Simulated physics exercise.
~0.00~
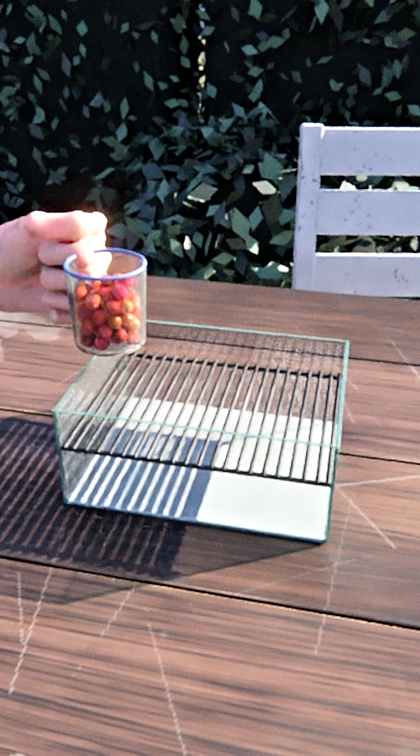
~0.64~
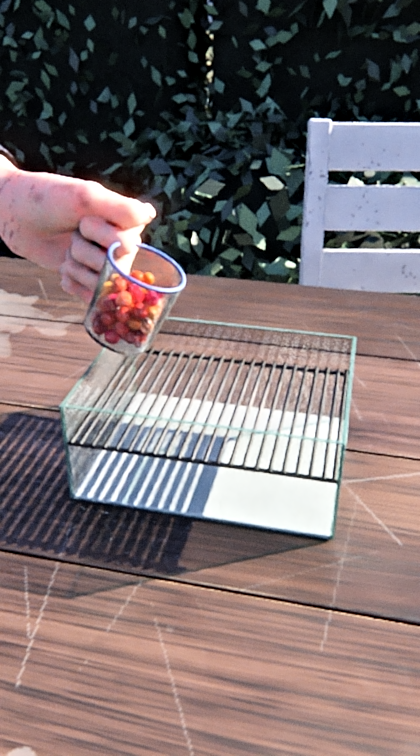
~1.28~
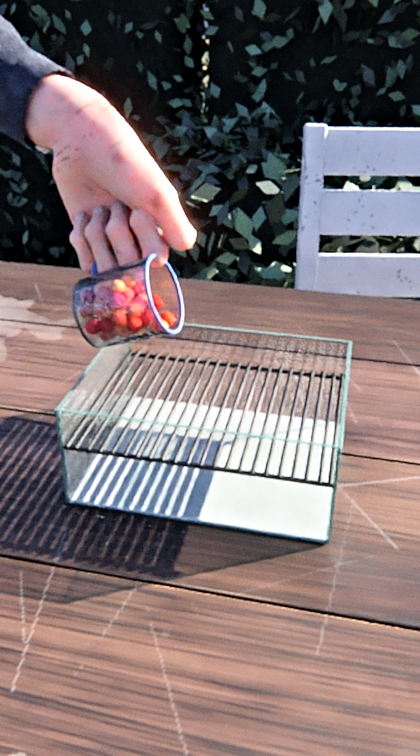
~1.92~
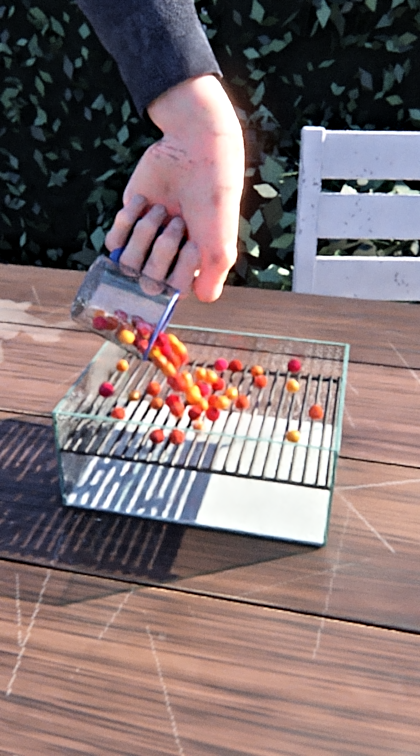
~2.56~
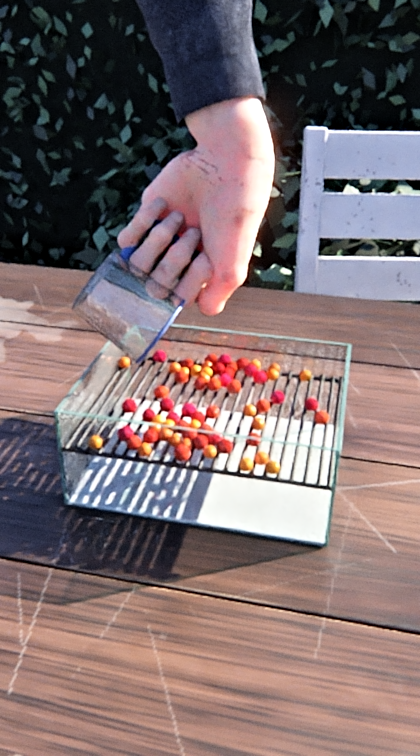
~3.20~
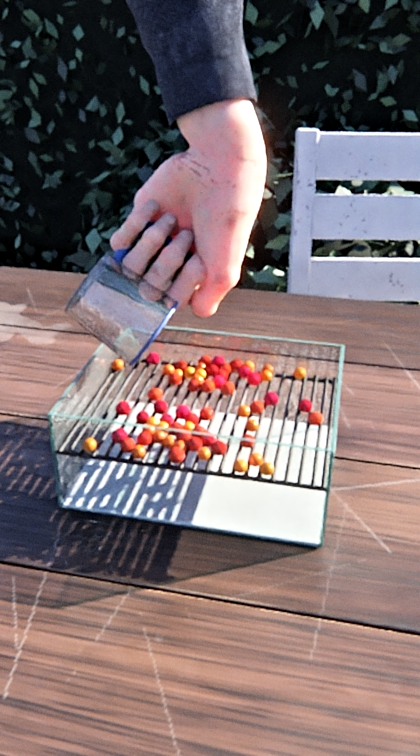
Hand tipping a clear cup of red and orange berry-like pieces over a wire rack, all of them settling on the wires.
